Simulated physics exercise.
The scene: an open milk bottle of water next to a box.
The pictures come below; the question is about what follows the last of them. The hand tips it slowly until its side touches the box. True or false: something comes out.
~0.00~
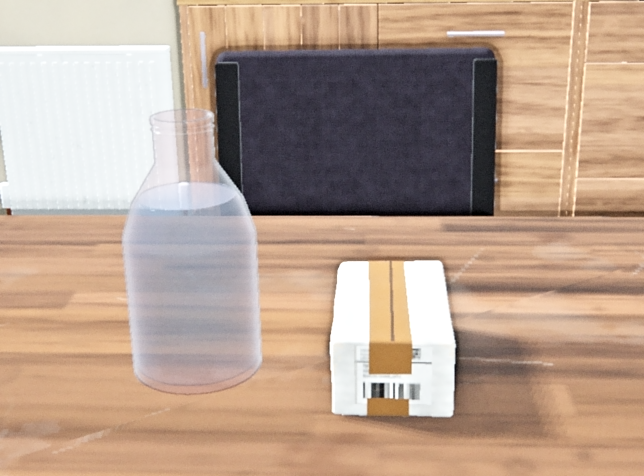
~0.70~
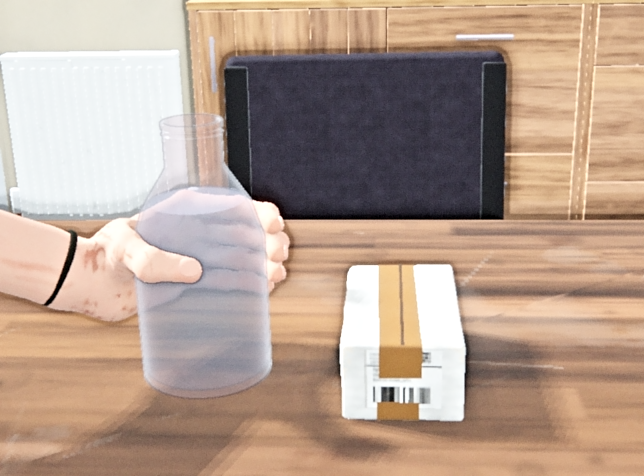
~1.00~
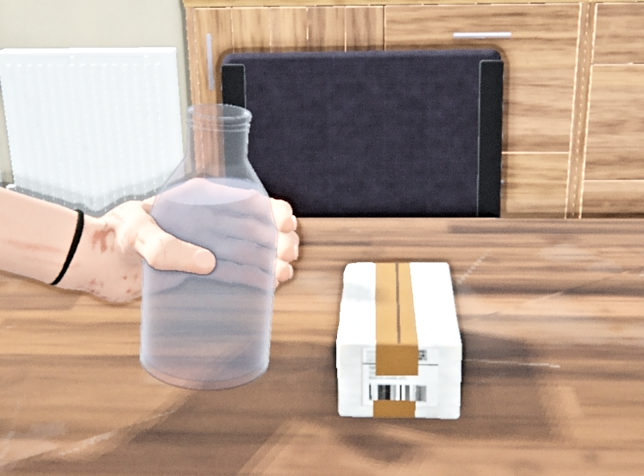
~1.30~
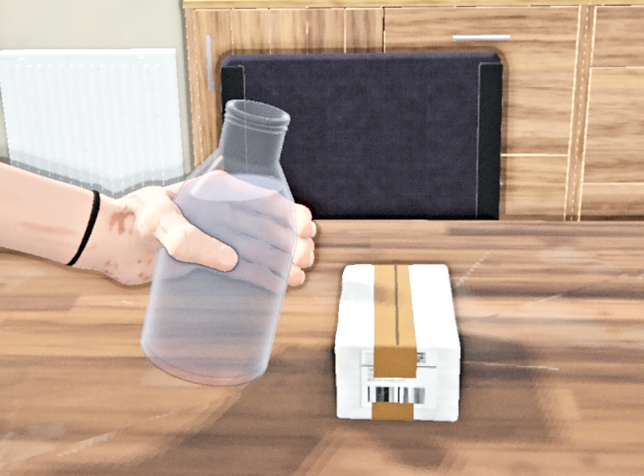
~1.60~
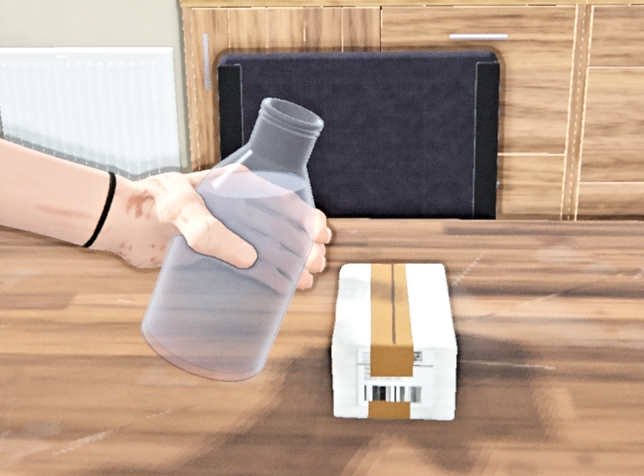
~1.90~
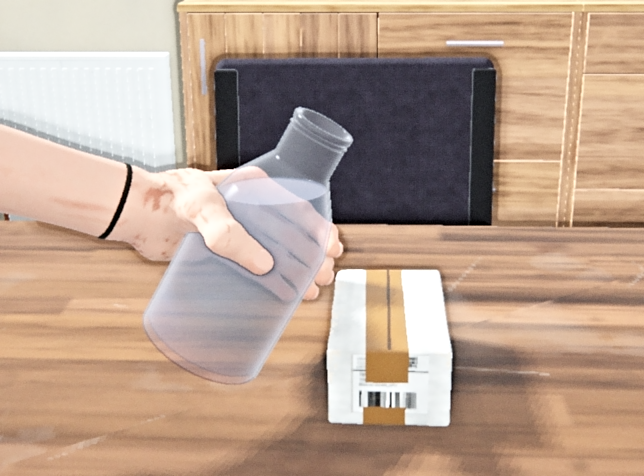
False.
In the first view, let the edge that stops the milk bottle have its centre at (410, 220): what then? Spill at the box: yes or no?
The verdict is that it keeps all of it.
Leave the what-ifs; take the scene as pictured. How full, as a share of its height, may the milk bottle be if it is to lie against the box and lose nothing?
Max fill: Approx. 90 per cent.
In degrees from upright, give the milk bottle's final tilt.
I'd put it at roughly 45 degrees from the vertical.
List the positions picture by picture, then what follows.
In the first frame, it stands upright; milk bottle (190, 241) about two thirds full.
In the second frame, a hand takes hold; milk bottle about two thirds full, surface at (197, 200); box (401, 336).
In the third frame, it is leaning; milk bottle (212, 237) about two thirds full.
In the fourth frame, tipping on its foot; milk bottle about two thirds full, surface at (241, 187); box (396, 336).
In the fifth frame, the top moves towards the box; milk bottle (248, 230) tipped 20°.
In the sixth frame, on the way over; milk bottle (263, 235) tipped 30°; box (388, 341).
After 2.5 s, the milk bottle leans by about 35°; all is still inside.
After 3.1 s, the milk bottle leans by about 40°; all is still inside.
After 4.5 s, the milk bottle leans by about 45°, against the box; all is still inside.
